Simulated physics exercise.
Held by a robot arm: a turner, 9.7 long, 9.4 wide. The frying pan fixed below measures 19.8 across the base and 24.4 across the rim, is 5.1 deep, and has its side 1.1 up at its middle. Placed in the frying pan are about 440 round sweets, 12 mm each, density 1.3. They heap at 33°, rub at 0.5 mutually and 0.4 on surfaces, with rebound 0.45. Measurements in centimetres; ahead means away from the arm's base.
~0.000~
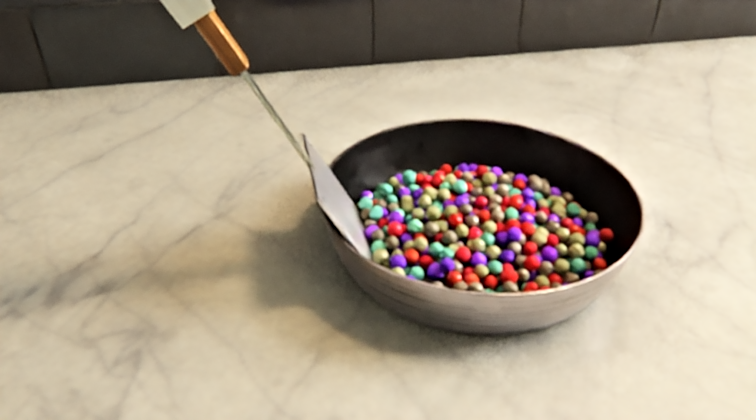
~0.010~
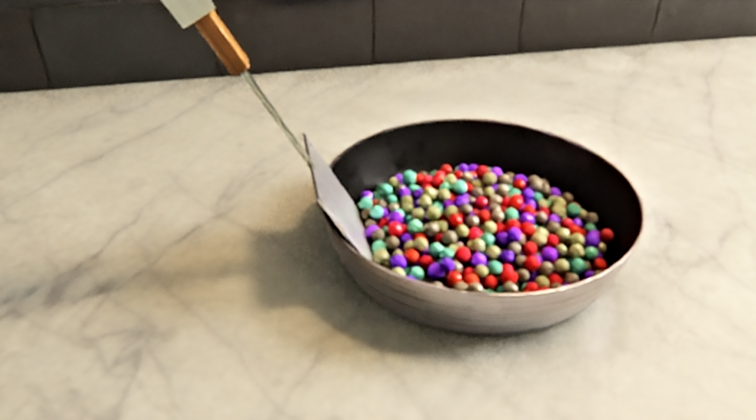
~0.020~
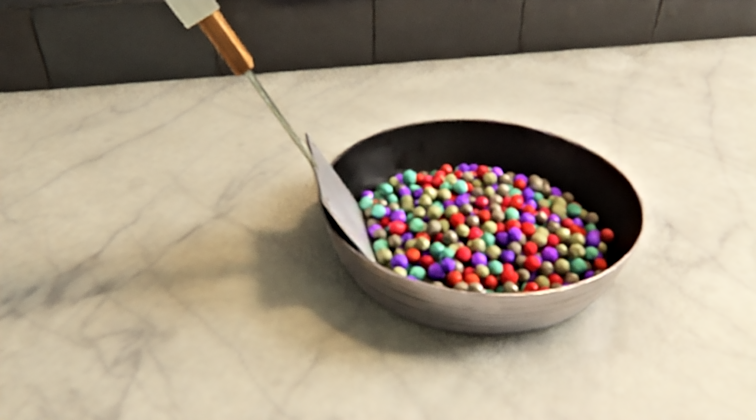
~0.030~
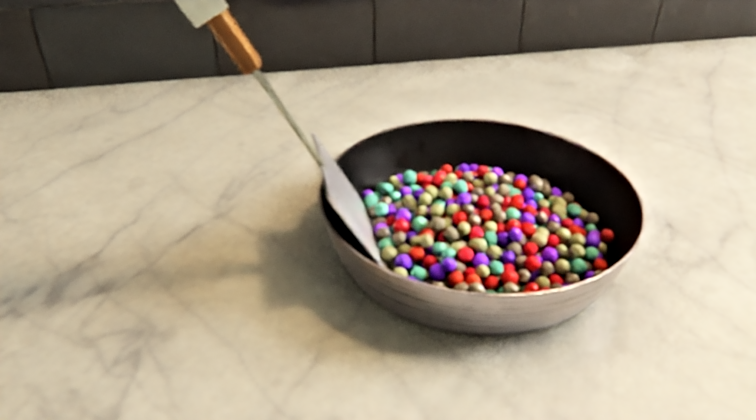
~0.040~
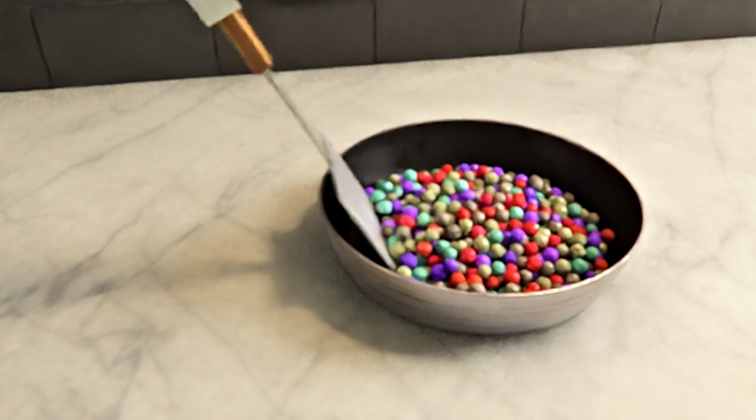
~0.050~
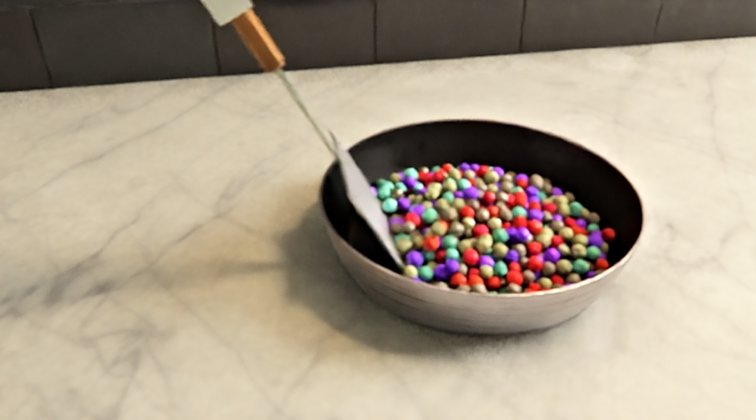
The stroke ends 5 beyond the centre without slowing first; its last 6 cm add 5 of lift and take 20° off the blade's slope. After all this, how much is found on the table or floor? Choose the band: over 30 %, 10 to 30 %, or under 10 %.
Under 10 %.
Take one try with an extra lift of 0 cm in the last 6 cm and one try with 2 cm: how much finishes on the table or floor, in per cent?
You'd get some 0 per cent with the first setting and some 0 per cent with the second.
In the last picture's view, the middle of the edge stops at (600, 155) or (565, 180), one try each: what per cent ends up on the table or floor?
I'd say some 25 per cent, then some 10 per cent.
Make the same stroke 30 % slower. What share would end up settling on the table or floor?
0 per cent, roughly.
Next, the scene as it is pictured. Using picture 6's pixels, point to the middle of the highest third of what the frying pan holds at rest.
It is centred near (569, 205).
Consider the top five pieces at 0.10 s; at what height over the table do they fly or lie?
They are some 5 cm up.
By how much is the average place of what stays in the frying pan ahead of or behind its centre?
I'd say close to 4.0 cm toward the front.
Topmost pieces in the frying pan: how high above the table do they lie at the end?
Height at rest: Roughly 5.5 cm.
After 0.10 s, sloping 62°, highest piece 5 above the table; 436 in the frying pan.
After 0.16 s, sloping 53°, highest piece 7 above the table; 436 in the frying pan.
After 0.38 s, sloping 42°, highest piece 6 above the table; 418 in the frying pan, 15 on the table or floor, 3 on the blade or in flight.
After 1.43 s, sloping 42°, highest piece 5 above the table; 418 in the frying pan, 18 on the table or floor.
At rest, 418 in the frying pan, 18 on the table or floor. That is 4 % on the table or floor.
